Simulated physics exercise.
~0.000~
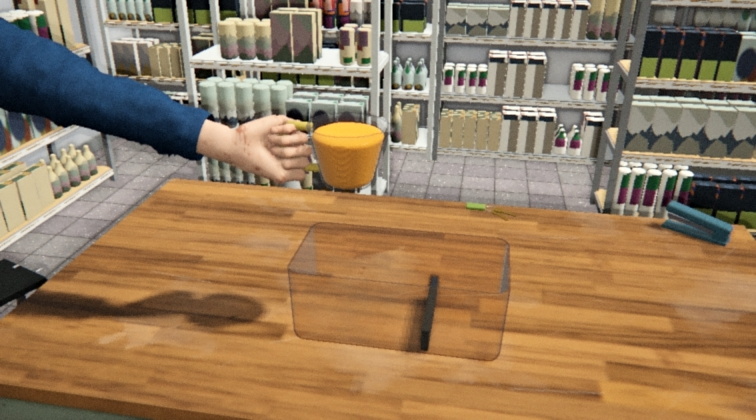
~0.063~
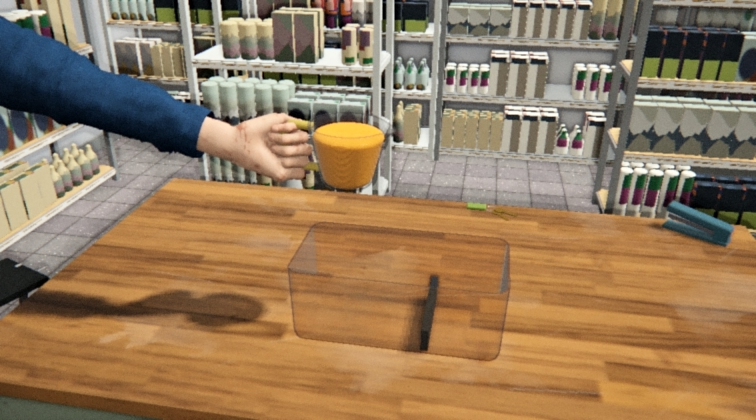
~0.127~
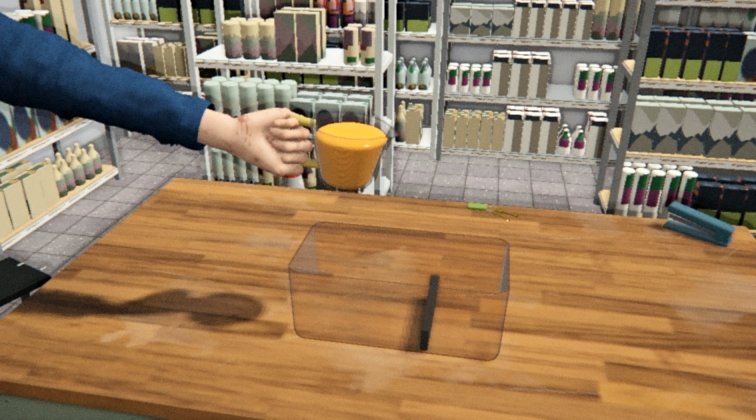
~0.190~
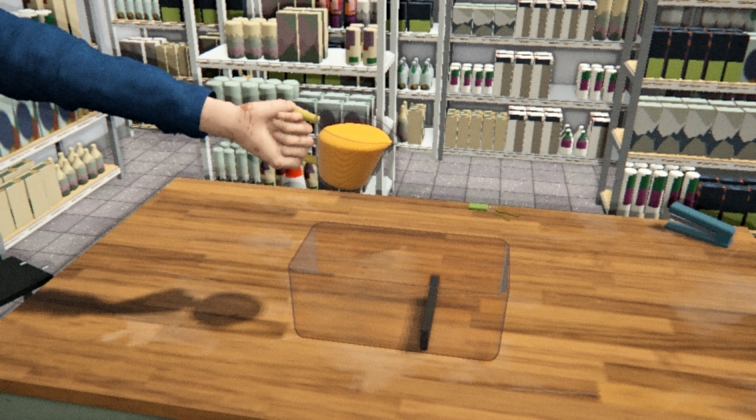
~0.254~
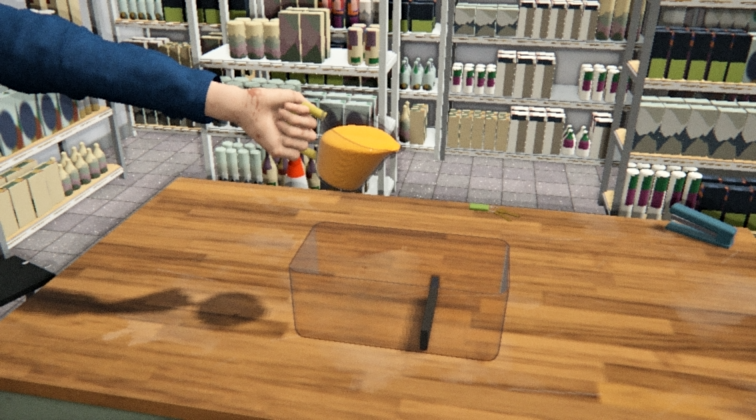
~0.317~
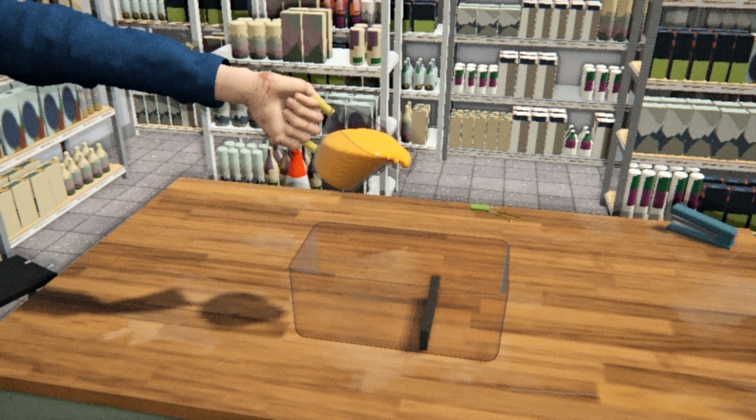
A hand in a blue sleeve, reaching in from the left, holds an orange measuring jug above a wooden counter in a shop lined with stocked shelves, seen from slightly above. Below the jug sits an empty, clear oblong basin with a dark upright divider inside, and a blue stapler-like object lies at right. The jug gradually tilts rightward while the camera stays still.
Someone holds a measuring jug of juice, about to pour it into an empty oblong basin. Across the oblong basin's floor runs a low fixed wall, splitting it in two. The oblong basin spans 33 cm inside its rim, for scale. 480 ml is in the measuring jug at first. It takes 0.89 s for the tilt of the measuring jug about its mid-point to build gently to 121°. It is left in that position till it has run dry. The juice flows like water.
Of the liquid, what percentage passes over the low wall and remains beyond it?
The far part has about 42 per cent.
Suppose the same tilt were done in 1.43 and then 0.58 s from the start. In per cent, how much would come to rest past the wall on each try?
Near 60 in a hundred on the first go and near 30 in a hundred on the second.
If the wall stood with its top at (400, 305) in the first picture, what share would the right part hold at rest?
Estimate: Close to 80 per cent.
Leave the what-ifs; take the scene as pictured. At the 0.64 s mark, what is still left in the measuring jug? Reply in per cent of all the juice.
I'd estimate some 24 % remains.
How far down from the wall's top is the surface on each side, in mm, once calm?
Some 30 mm on the left and 28 mm on the right.
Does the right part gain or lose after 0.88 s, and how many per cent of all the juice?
The share ends bigger than before, by about 3 %.
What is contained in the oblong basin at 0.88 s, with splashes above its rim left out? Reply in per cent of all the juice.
Some 96 per cent.
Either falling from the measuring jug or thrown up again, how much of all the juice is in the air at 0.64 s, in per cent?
Estimate: Some 34 % of the total.
Then, 0.64 s in, the tilt is 99° and 25 per cent is still to pour, 12 is left of the wall and 30 right of it.
Then, 0.88 s in, the tilt is 121° and 0 per cent is still to pour, 58 is left of the wall and 39 right of it.
Then, 1.12 s in, the tilt is 121° and 0 per cent is still to pour, 57 is left of the wall and 42 right of it.
Then, 1.39 s in, the tilt is 121° and 0 per cent is still to pour, 57 is left of the wall and 42 right of it.
Finally, 57 per cent lies left of the wall, 42 right of it and 2 outside.
